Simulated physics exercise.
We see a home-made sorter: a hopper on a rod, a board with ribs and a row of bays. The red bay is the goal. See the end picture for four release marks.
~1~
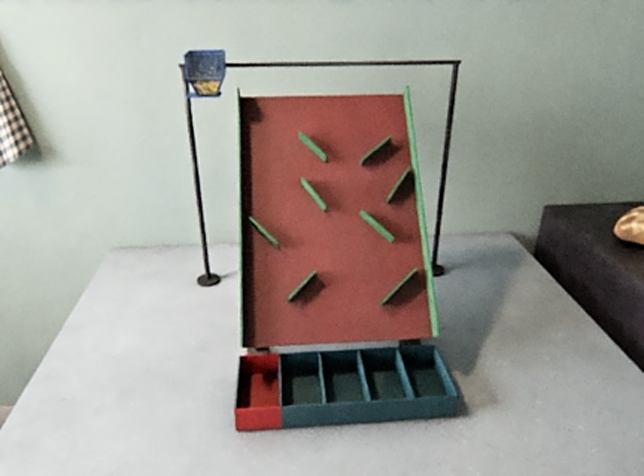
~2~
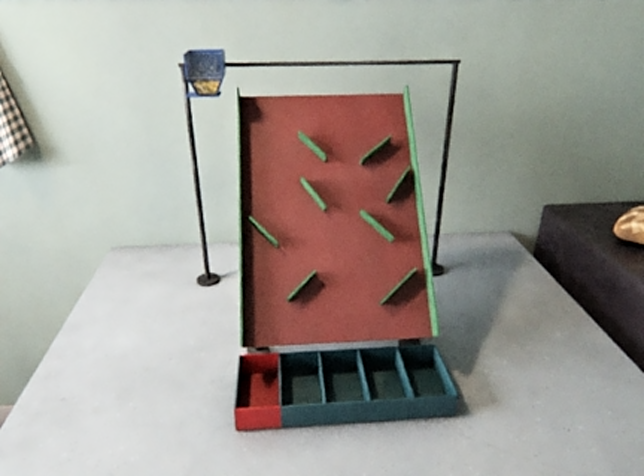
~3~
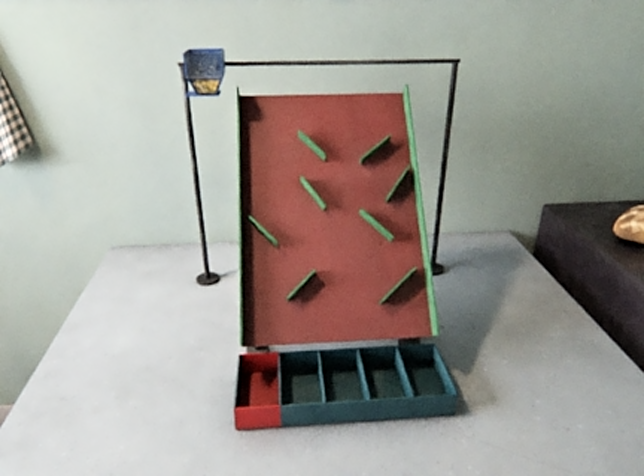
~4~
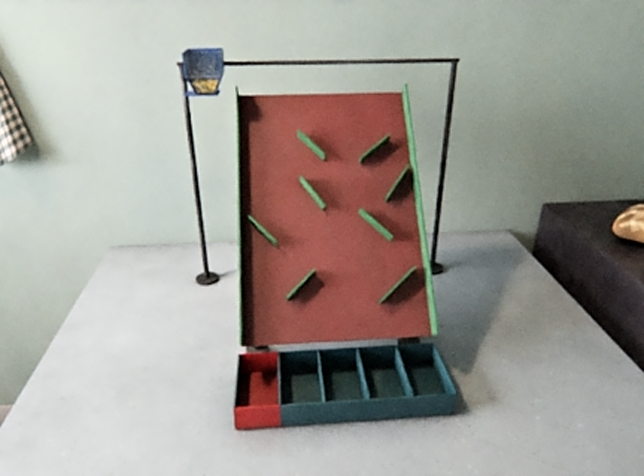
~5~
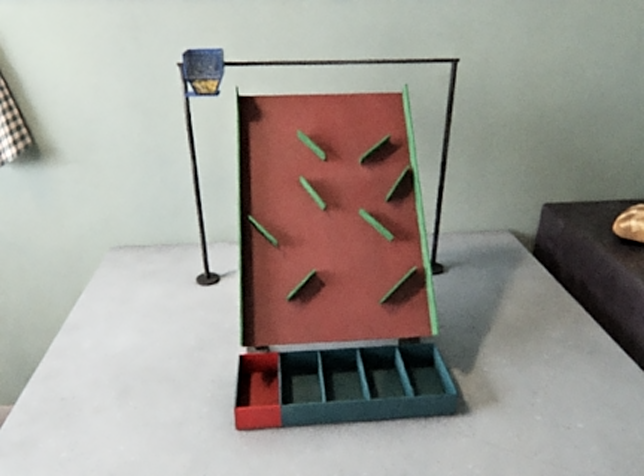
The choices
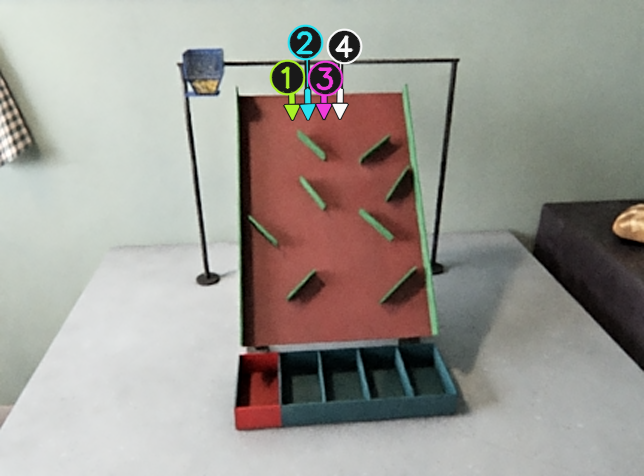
A reddish board with green ribs stands above a row of bays, and nothing moves.
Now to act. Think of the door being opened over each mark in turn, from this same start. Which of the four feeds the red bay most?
The best mark is 1.
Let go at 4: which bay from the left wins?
It is the third one.
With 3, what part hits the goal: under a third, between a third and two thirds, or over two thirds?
Under a third.
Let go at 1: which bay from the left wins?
The first from the left.
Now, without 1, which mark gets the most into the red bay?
The answer is 2.
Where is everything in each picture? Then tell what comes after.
In the first frame, hopper at (208, 86), puffed corn balls, door shut.
In the second frame, ribs (299, 131) to (326, 156), (362, 159) to (391, 135), (301, 176) to (326, 207).
In the third frame, ribs (388, 197) to (410, 165), (249, 216) to (277, 243), (361, 209) to (393, 237).
In the fourth frame, ribs (287, 298) to (315, 269), (381, 301) to (416, 266).
In the fifth frame, red bay at (258, 416), number 1 of 5 from the left.
On the marked copy, mark 1 meets the board at (292, 114); mark 2 meets the board at (308, 114); mark 3 meets the board at (324, 113); mark 4 meets the board at (339, 113).
Choosing 1, about two thirds in the red bay, about a third in other bays.
Choosing 2, a small part in the red bay, most in other bays.
Choosing 3, none in the red bay, nearly all in other bays, a small part outside the box.
Choosing 4, none in the red bay, nearly all in other bays, a small part outside the box.
